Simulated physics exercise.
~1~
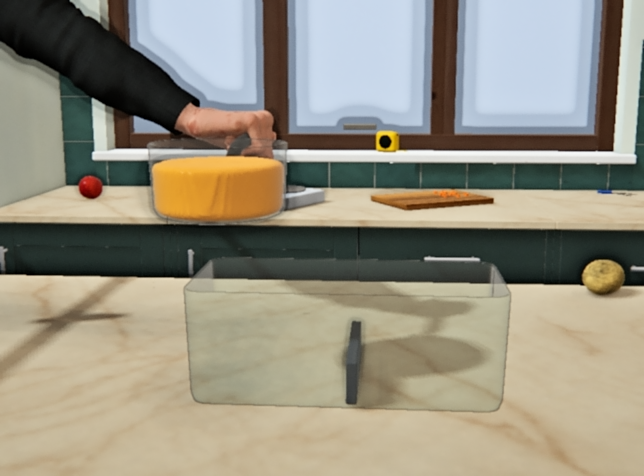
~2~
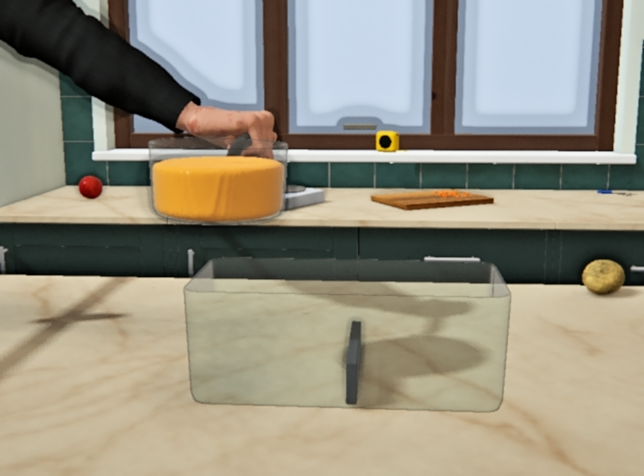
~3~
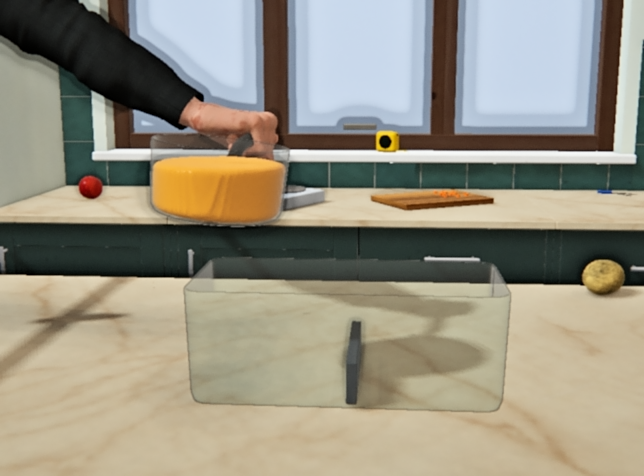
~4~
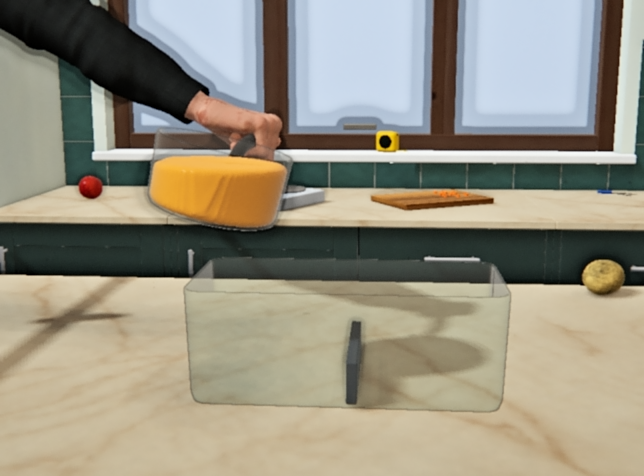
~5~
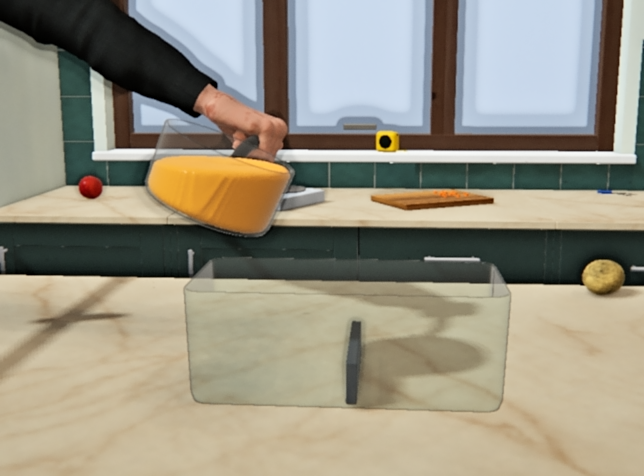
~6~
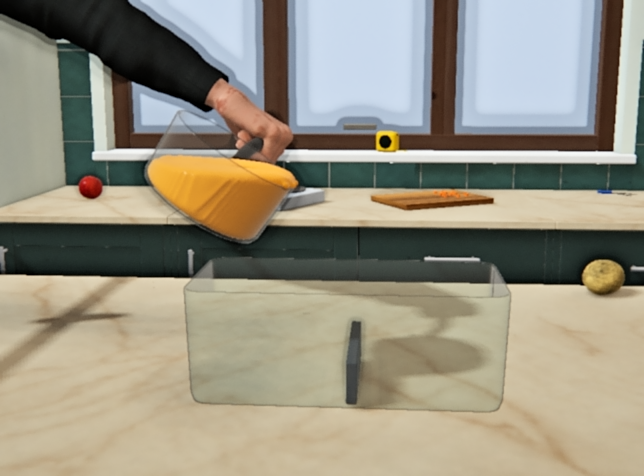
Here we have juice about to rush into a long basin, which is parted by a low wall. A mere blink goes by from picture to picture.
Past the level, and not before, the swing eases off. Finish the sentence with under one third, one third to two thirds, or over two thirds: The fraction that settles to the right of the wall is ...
The fraction that settles to the right of the wall is under one third.
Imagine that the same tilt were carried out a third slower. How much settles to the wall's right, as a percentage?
It comes to some 20 in a hundred.
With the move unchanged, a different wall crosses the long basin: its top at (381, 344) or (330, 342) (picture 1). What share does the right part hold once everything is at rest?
About 15 % and 40 %.
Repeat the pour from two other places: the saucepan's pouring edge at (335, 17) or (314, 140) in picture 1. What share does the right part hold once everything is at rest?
First place gives some 80 %, second place some 45 %.
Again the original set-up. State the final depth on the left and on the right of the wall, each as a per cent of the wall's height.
About 60 on the left and about 10 on the right.
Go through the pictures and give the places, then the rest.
It leans 0°; its right rim is at (285, 146); the juice meets the walls at (156, 163) and (283, 164); the long basin's rim runs from (199, 275) to (501, 280); the wall's top is at (354, 342), in the first frame.
It leans 2°; its right rim is at (286, 147); the juice meets the walls at (157, 163) and (284, 165), in the second frame.
It leans 6°; its right rim is at (288, 153); the juice meets the walls at (158, 162) and (285, 166), in the third frame.
It leans 13°; its right rim is at (291, 162); the juice meets the walls at (159, 162) and (287, 168), in the fourth frame.
It leans 23°; its right rim is at (292, 174); the juice meets the walls at (157, 162) and (291, 171), in the fifth frame.
It leans 34°; its right rim is at (292, 189); the juice meets the walls at (154, 159) and (287, 177); 2 per cent is over the edge, in the sixth frame.
A moment on, the saucepan is tipped on its side and 27 per cent is still to pour, 37 is left of the wall and 3 right of it.
Next, the saucepan is tipped right over and 6 per cent is still to pour, 83 is left of the wall and 6 right of it.
Then the saucepan is tipped right over and 0 per cent is still to pour, 86 is left of the wall and 10 right of it.
Later the saucepan is tipped right over and 0 per cent is still to pour, 86 is left of the wall and 11 right of it.
Finally, 86 per cent lies left of the wall, 11 right of it and 3 outside.
